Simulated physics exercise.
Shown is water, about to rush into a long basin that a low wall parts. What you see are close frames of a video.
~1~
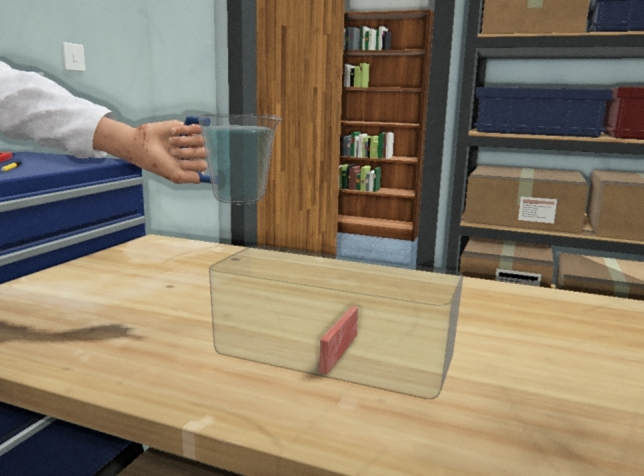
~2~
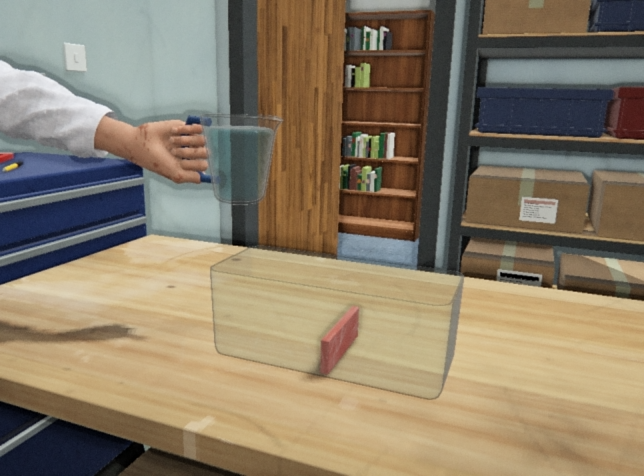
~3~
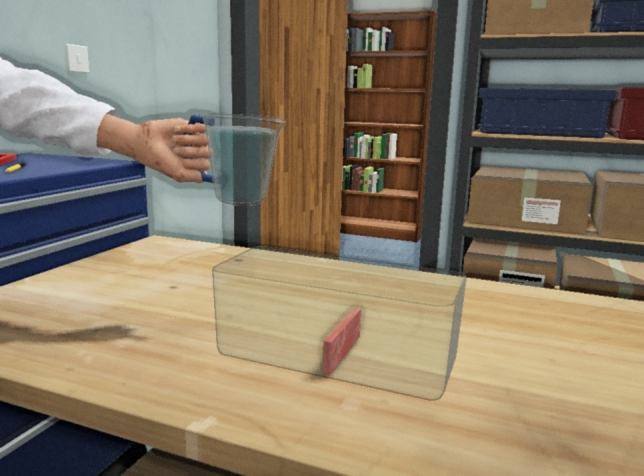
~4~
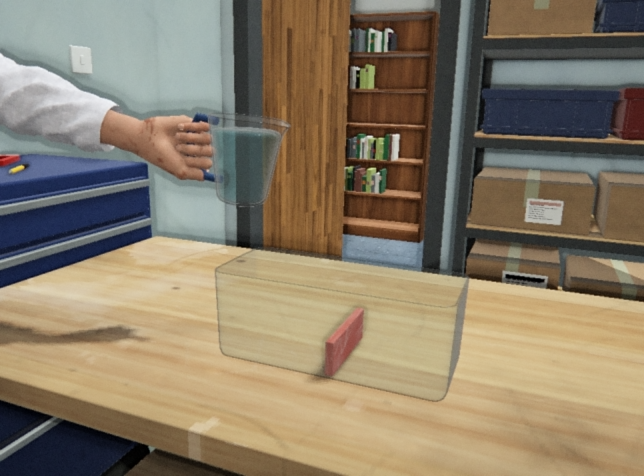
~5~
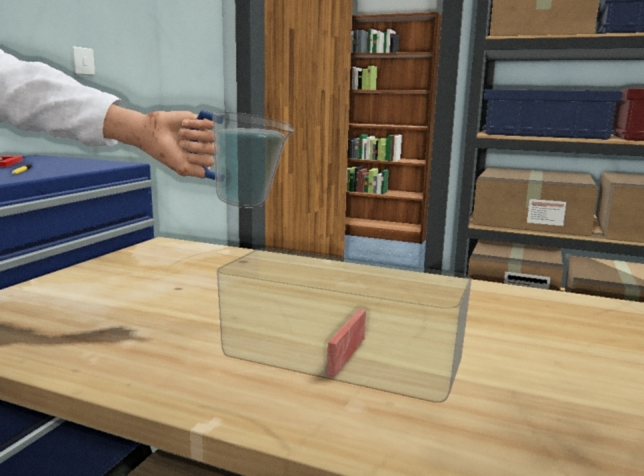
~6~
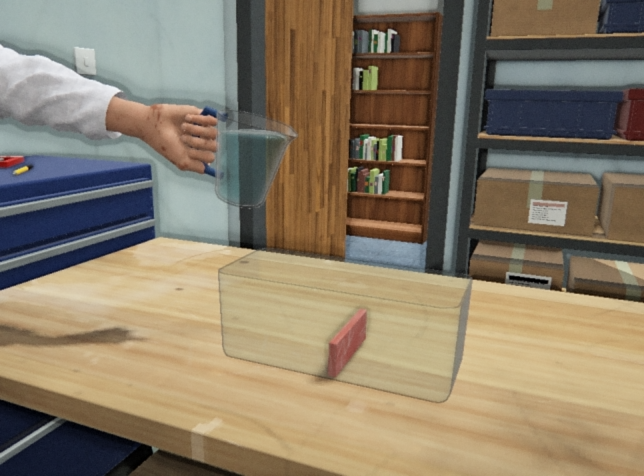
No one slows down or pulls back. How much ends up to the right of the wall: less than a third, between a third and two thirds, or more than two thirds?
Less than a third.
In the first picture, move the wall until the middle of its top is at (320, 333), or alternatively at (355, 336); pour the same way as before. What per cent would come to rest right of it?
Roughly 70 % and 10 %.
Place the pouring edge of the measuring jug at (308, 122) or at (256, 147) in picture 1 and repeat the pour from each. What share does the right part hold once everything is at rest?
Estimate, first then second: 80 per cent and 5 per cent.
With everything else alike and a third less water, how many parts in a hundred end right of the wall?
5 per cent.
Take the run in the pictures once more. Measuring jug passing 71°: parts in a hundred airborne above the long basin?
20 %.
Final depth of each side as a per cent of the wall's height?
On the left 40 %, on the right 10 %.
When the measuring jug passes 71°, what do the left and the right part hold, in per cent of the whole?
The left part holds close to 5 per cent, the right part close to 0.
A moment on, the measuring jug is tipped part way and 72 per cent is still to pour, 6 is left of the wall and 0 right of it.
Next, the measuring jug is tipped right over and 18 per cent is still to pour, 48 is left of the wall and 15 right of it.
Then the measuring jug is tipped right over and 0 per cent is still to pour, 80 is left of the wall and 16 right of it.
Later the measuring jug is tipped right over and 0 per cent is still to pour, 81 is left of the wall and 17 right of it.
Finally, 82 per cent lies left of the wall, 16 right of it and 2 outside.
